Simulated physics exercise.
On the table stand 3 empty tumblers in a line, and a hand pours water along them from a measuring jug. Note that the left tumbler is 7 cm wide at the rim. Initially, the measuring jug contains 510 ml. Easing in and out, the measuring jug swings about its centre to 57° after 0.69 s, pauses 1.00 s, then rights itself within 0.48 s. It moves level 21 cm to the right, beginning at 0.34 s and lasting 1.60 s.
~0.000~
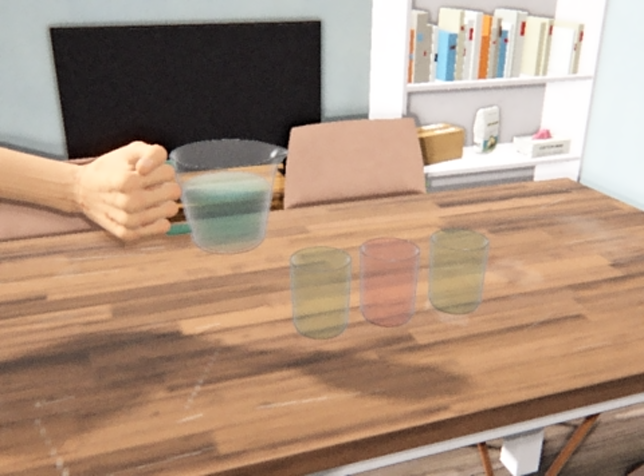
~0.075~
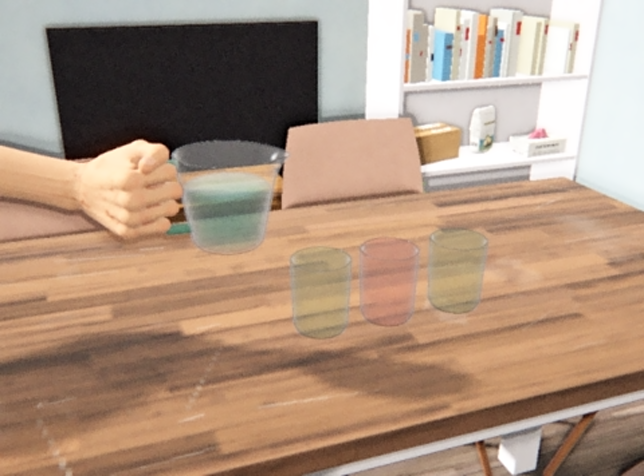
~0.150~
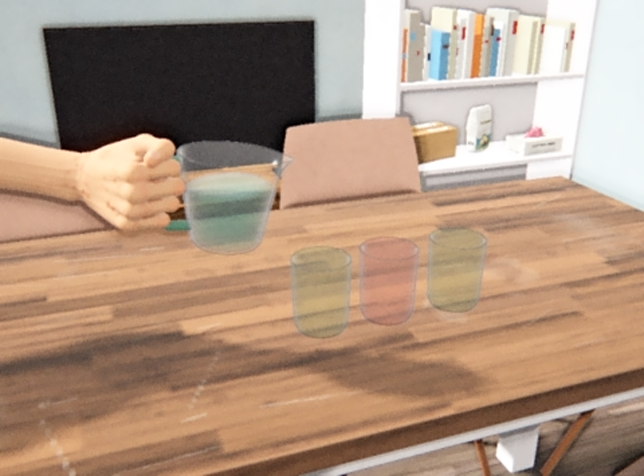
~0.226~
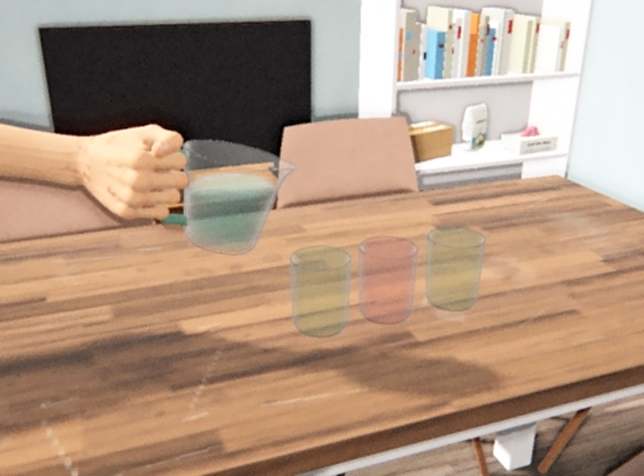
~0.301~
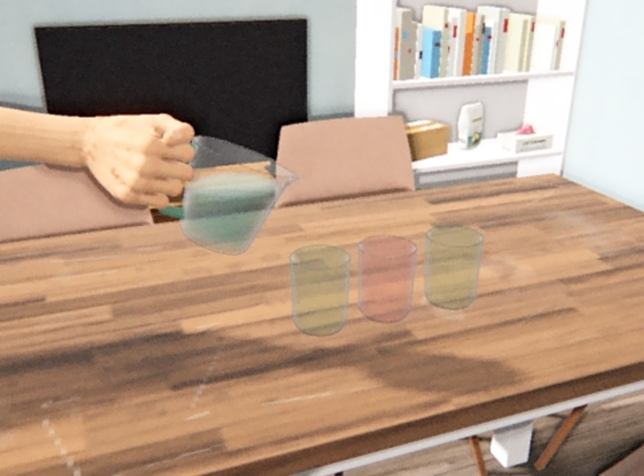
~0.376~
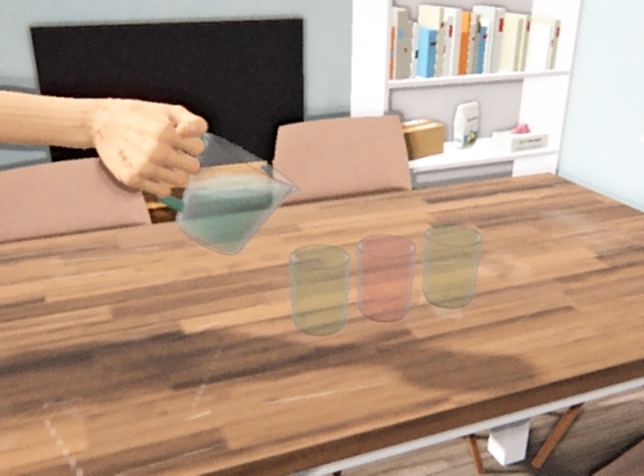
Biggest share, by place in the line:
Between the ends.
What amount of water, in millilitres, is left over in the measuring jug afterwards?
It holds about 190 ml at the end.
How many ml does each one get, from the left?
You'd see around 60 ml on the left, around 120 ml in the middle and around 50 ml on the right.
After 0.87 s the tilt is 57° and from the left they hold 55 ml, 10 ml, 0 ml, the measuring jug 345 ml, and 25 ml is on the table.
After 1.23 s the tilt is 57° and from the left they hold 55 ml, 115 ml, 0 ml, the measuring jug 265 ml, and 60 ml is on the table.
After 1.61 s the tilt is 57° and from the left they hold 55 ml, 120 ml, 25 ml, the measuring jug 215 ml, and 85 ml is on the table.
After 2.03 s the tilt is 12° and from the left they hold 55 ml, 120 ml, 55 ml, the measuring jug 195 ml, and 85 ml is on the table.
In the end from the left they hold 55 ml, 120 ml, 55 ml, the measuring jug 195 ml, and 85 ml is on the table.
